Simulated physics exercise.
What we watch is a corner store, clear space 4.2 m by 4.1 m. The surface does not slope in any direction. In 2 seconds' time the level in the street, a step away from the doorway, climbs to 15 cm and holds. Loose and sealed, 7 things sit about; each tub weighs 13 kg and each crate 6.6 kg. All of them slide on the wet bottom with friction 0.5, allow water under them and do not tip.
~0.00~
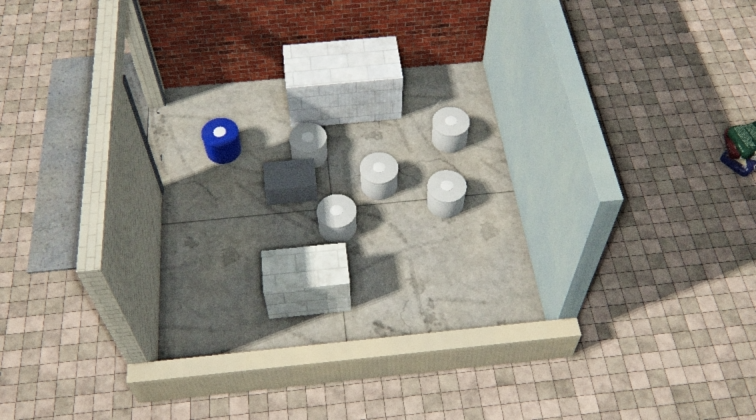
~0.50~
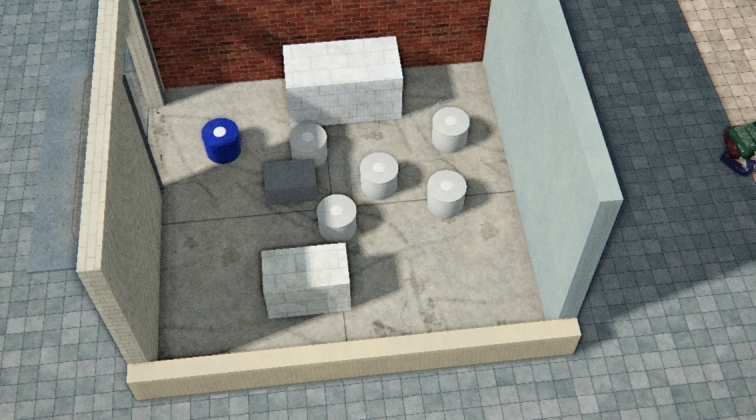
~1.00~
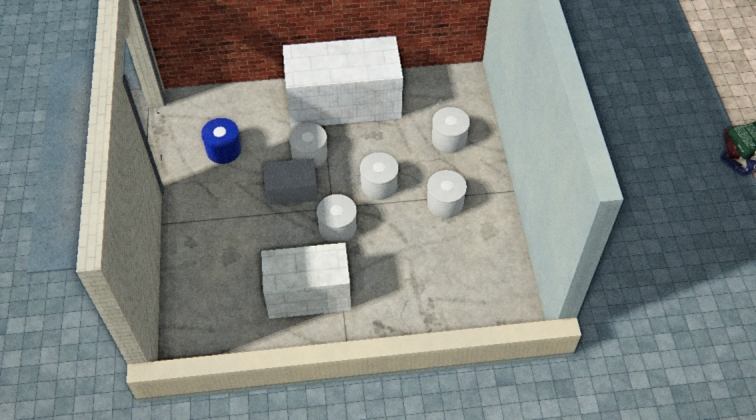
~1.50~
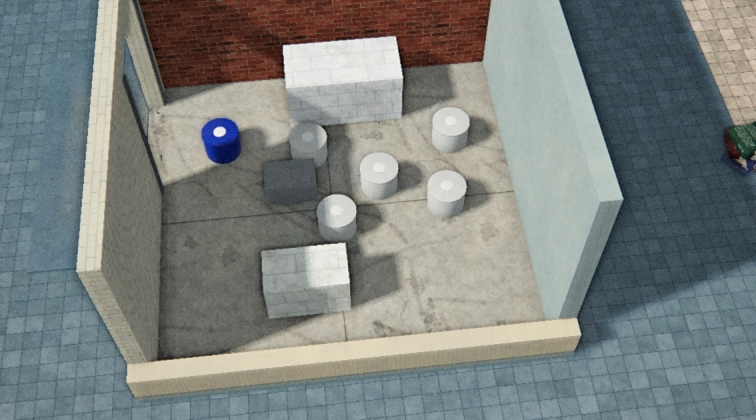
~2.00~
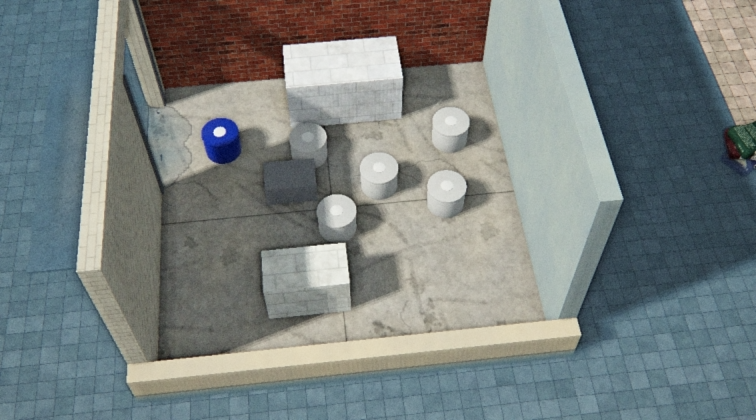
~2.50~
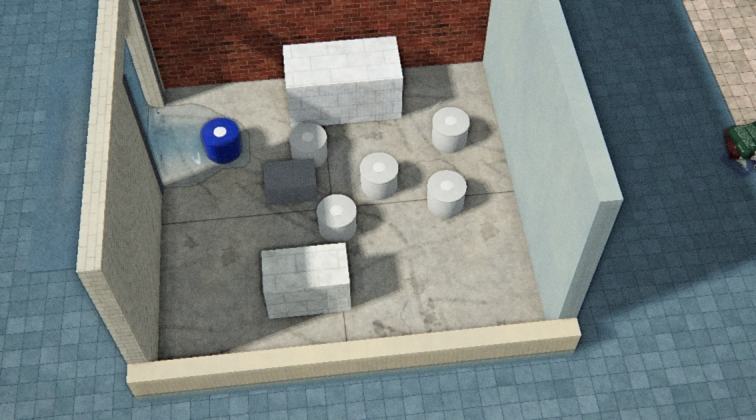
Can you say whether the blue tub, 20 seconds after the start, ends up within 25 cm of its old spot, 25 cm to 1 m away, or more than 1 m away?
It ends up more than 1 m away.
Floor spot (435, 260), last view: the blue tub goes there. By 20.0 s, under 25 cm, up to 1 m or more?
Well, it gets a small push.
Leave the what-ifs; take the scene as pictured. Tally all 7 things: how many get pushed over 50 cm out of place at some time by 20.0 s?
Total: 7.
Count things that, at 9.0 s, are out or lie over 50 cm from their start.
By then 3.
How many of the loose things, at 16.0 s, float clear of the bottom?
I count 6.
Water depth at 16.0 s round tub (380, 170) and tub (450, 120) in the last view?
Roughly 11 and 12 cm.
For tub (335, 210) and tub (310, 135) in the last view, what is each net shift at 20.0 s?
In that order: 200 cm, 80 cm.
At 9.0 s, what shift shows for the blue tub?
Some 200 cm from the start.
After 4.0 s the blue tub is near (269, 133), 0.6 m from its start, aground; 0 afloat.
After 9.0 s the blue tub is near (291, 243), 1.8 m from its start, aground; 1 afloat.
After 16.0 s the blue tub is near (265, 245), 1.7 m from its start, aground; 6 afloat.
After 20.0 s the blue tub is near (249, 245), 1.7 m from its start, afloat; 7 afloat.
